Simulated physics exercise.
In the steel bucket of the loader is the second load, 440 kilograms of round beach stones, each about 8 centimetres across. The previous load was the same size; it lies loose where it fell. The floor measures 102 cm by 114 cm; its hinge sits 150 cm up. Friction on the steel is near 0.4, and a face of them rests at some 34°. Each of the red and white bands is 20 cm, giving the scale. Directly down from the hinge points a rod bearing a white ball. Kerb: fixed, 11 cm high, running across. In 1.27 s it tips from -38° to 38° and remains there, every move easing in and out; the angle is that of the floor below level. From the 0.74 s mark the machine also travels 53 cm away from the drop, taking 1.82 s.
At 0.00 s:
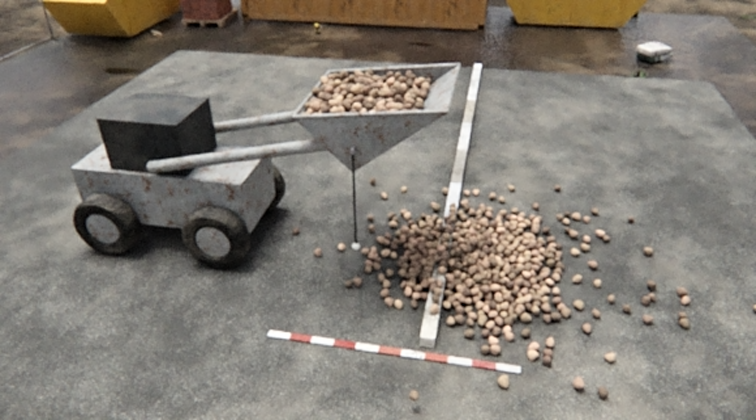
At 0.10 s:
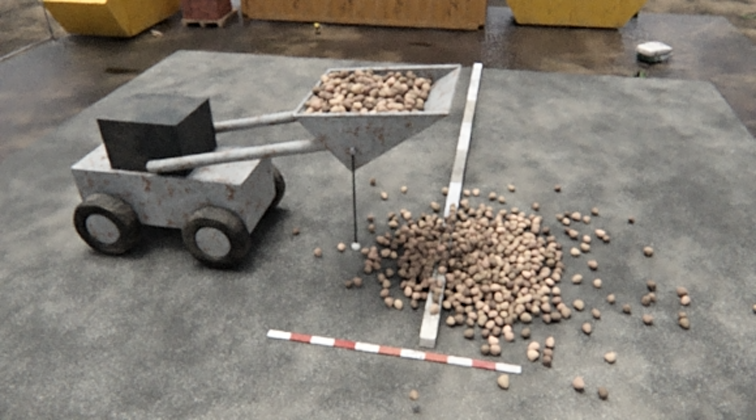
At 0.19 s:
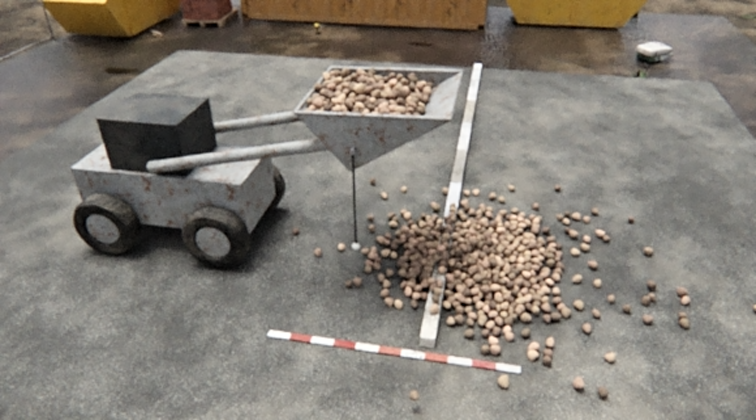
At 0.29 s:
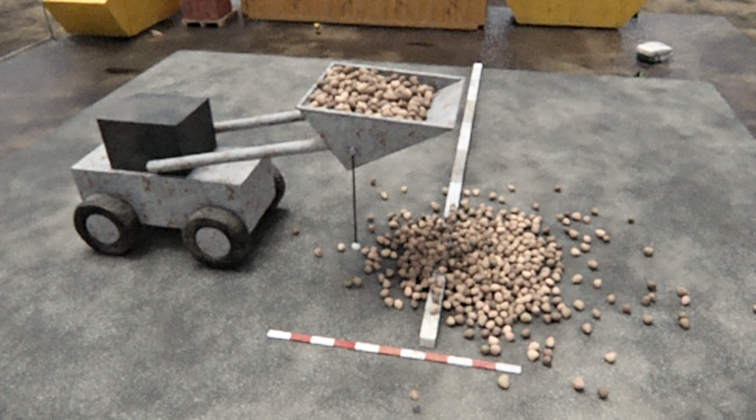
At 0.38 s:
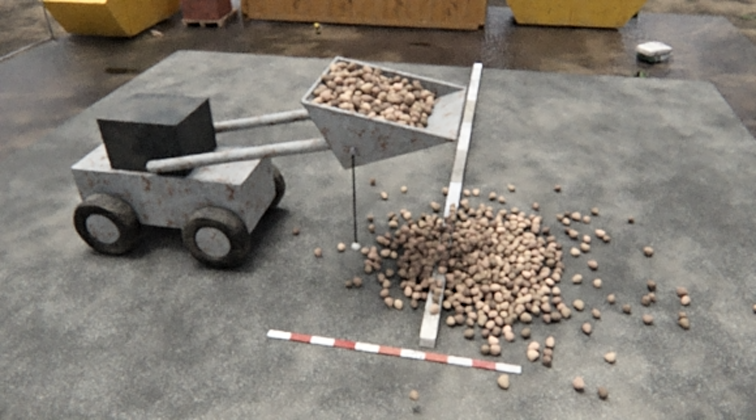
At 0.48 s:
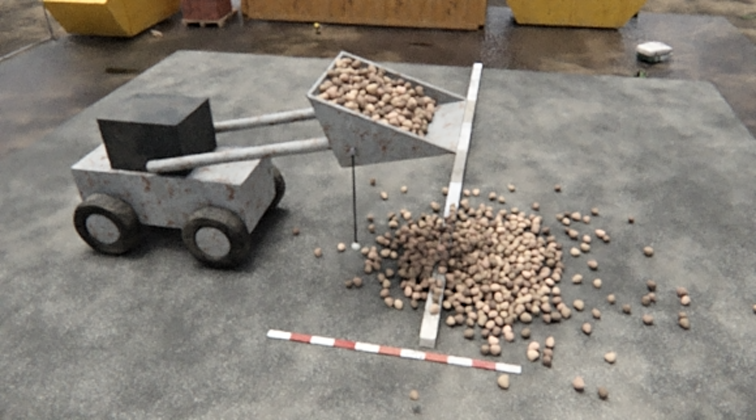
A small grey, rust-flecked loader with a dark box on top and black tyres stands at the left of a grey yard, its raised bucket full of brown, rounded stones, viewed from above at an angle. A loose heap of similar stones straddles a pale kerb at right, behind a red-and-white striped bar, with yellow skips beyond. The bucket slowly tilts forward, its stones shifting slightly, while all else stays still.
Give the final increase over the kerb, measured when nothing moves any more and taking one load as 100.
Close to 64 parts in a hundred.
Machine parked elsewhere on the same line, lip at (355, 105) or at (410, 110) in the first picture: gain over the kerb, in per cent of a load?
The first would add around 0 per cent, the second around 25 per cent.
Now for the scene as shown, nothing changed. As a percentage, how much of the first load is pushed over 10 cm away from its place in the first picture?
25 %.
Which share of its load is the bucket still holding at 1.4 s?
Roughly 45 per cent is still inside.
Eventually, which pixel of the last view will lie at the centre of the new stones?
The middle lies near (464, 249) in the last picture.
After 0.9 s the floor is at 26°; in per cent of one load, 100 in the bucket, 27 on this side of the kerb, 74 over the kerb; the foremost stones are at (676, 284).
After 1.4 s the floor is at 38°; in per cent of one load, 44 in the bucket, 66 on this side of the kerb, 90 over the kerb; the foremost stones are at (676, 284).
After 3.0 s the floor is at 38°; in per cent of one load, 0 in the bucket, 62 on this side of the kerb, 138 over the kerb; the foremost stones are at (683, 301).
After 5.7 s the floor is at 38°; in per cent of one load, 0 in the bucket, 62 on this side of the kerb, 138 over the kerb; the foremost stones are at (683, 301). Net gain over the kerb, 64.
